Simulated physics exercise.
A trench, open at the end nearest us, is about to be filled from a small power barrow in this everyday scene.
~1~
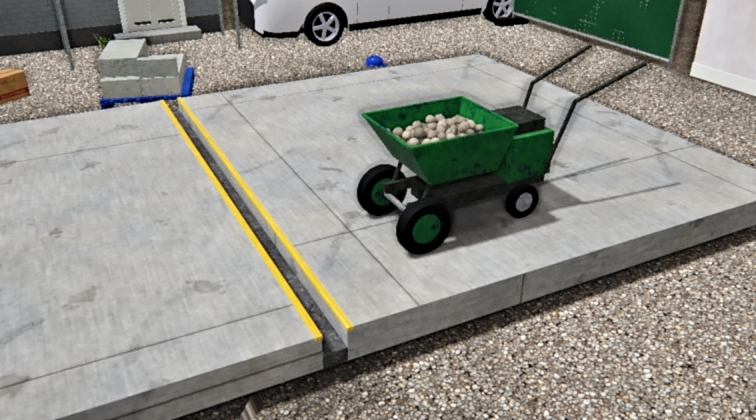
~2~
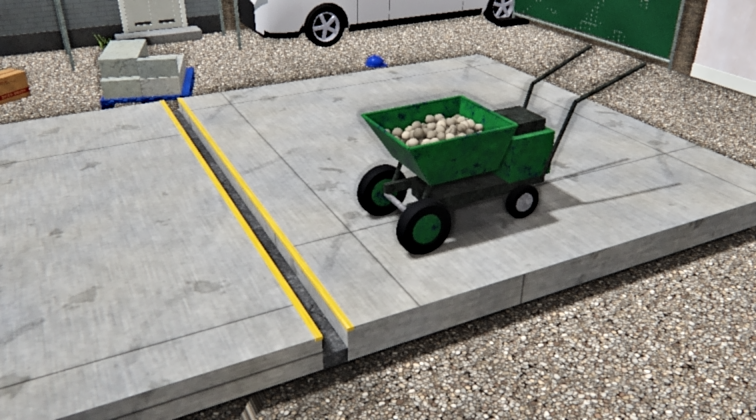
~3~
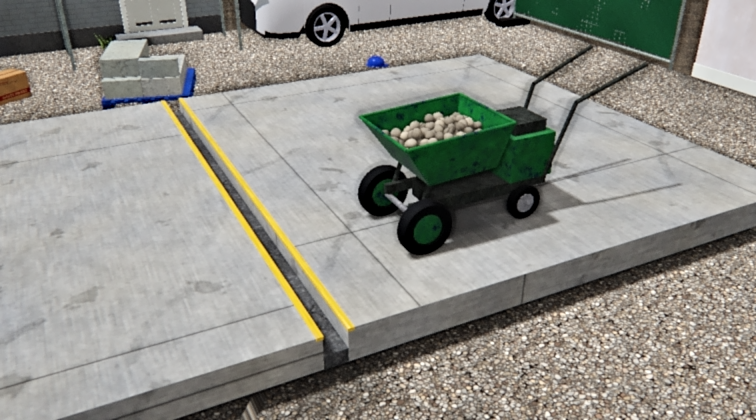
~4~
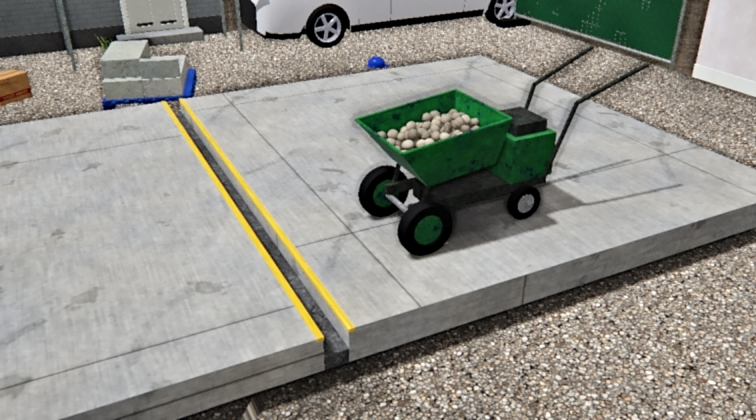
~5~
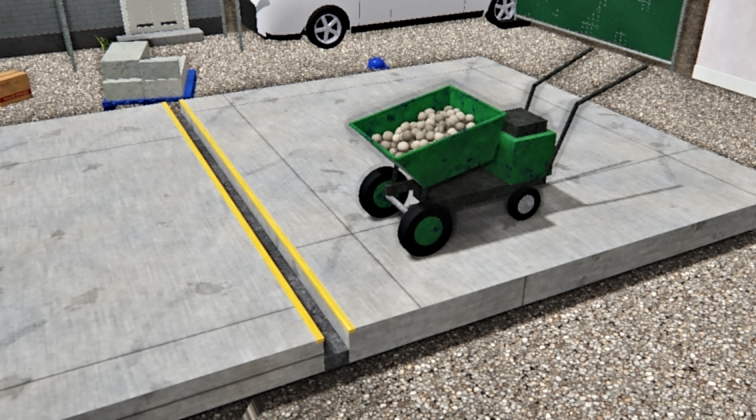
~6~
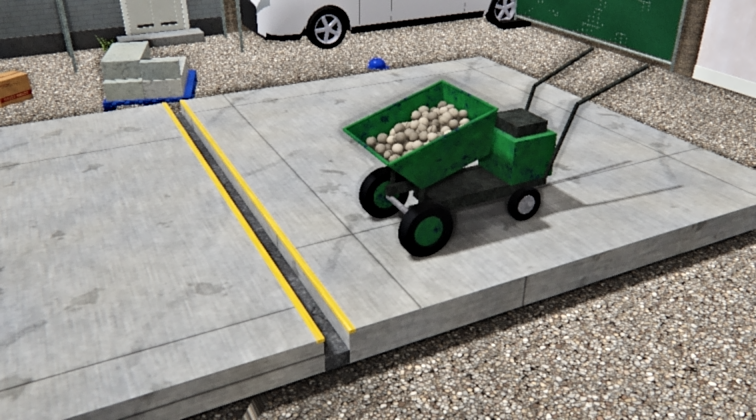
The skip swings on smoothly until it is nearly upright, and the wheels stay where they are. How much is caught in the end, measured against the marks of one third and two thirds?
Caught: One to two thirds.
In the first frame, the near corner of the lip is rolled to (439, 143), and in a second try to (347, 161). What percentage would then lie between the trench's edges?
30 %, then 0 %.
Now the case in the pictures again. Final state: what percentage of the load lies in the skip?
Estimate: Near 0 %.
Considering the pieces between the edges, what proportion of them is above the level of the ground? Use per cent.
My guess is some 25 per cent.
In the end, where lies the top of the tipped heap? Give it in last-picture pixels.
My guess for the top is about pixel (307, 238).
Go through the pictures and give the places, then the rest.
In the first frame, lip of the skip near (410, 148), level; top of the load near (449, 136), river pebbles; first edge of the trench near (330, 300); far edge near (300, 309), the trench under half as wide as the skip, and about as deep as wide.
In the second frame, lip of the skip near (409, 149), level; top of the load near (449, 136).
In the third frame, lip of the skip near (407, 151), tipped barely; top of the load near (451, 128).
In the fourth frame, lip of the skip near (402, 154), tipped a little; top of the load near (448, 127).
In the fifth frame, lip of the skip near (396, 159), tipped a little; top of the load near (442, 126).
In the sixth frame, lip of the skip near (389, 165), tipped clearly; top of the load near (449, 125); first edge of the trench near (332, 303); far edge near (302, 312).
Shortly afterwards, skip tipped steeply; the whole lot in the skip.
Next, skip tipped right over; the bulk in the skip; a little short of the trench; a little in or heaped over the trench; a little falling.
Some moments later, skip tipped right over; near a quarter in the skip; near a quarter short of the trench; near a third in or heaped over the trench; a little beyond it; only a few falling.
In the end, skip tipped right over; only a few in the skip; near a third short of the trench; near half in or heaped over the trench; near a quarter beyond it.
